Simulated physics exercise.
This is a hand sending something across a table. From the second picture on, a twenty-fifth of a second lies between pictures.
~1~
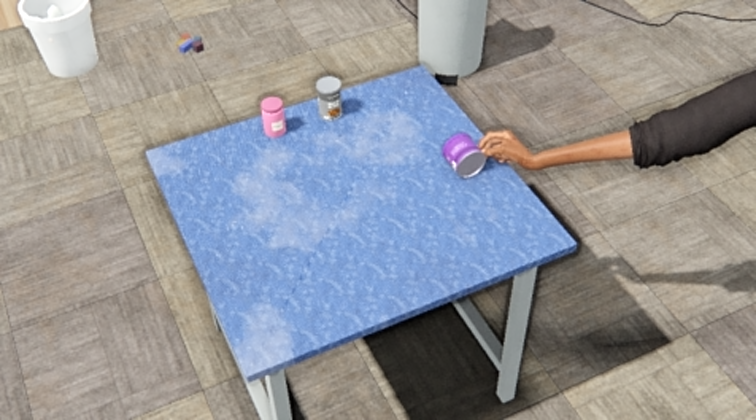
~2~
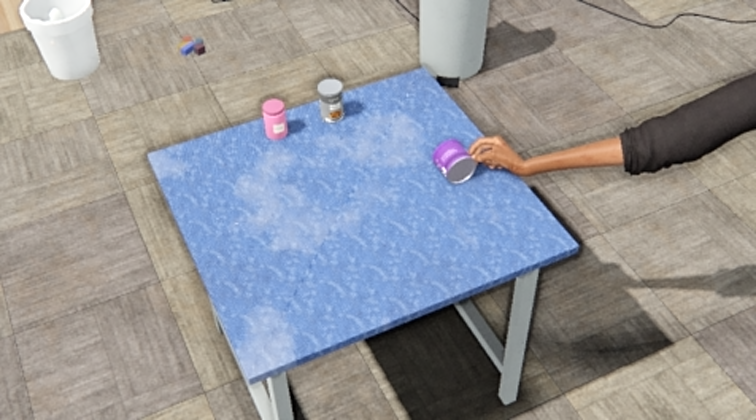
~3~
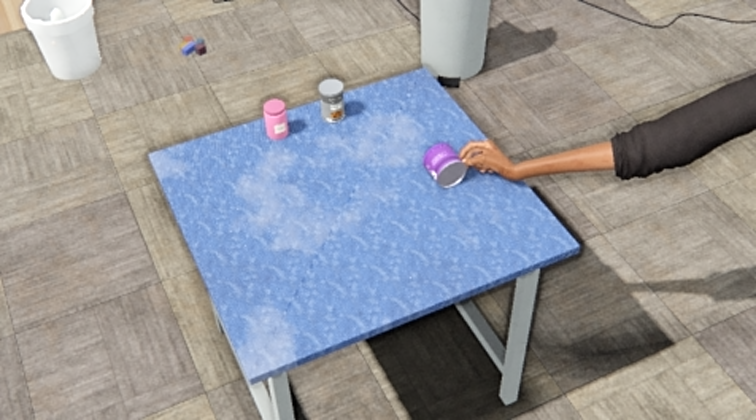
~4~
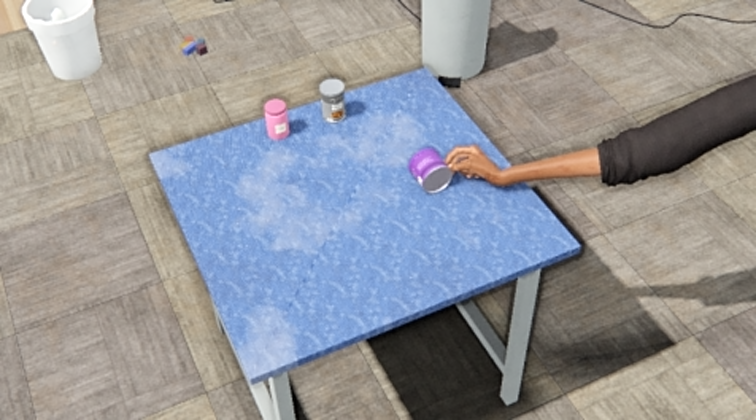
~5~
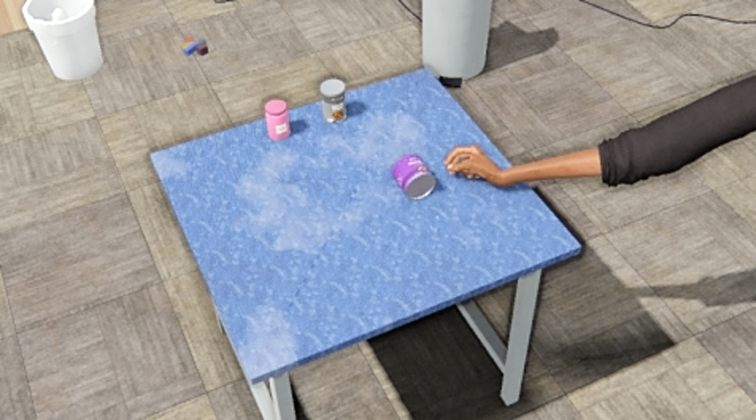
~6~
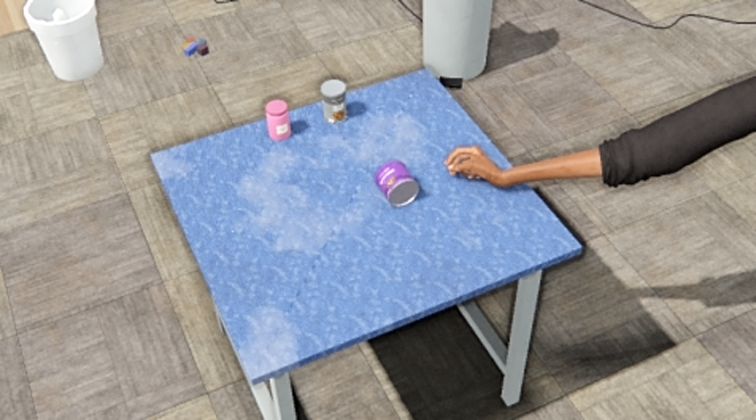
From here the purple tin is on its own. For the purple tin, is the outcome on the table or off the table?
The purple tin goes over the edge.
Then, 0.40 s past the last view, purple tin displaced well along near (222, 245).
Then, 0.90 s past the last view, purple tin now off the table.
Finally, off the table, purple tin.
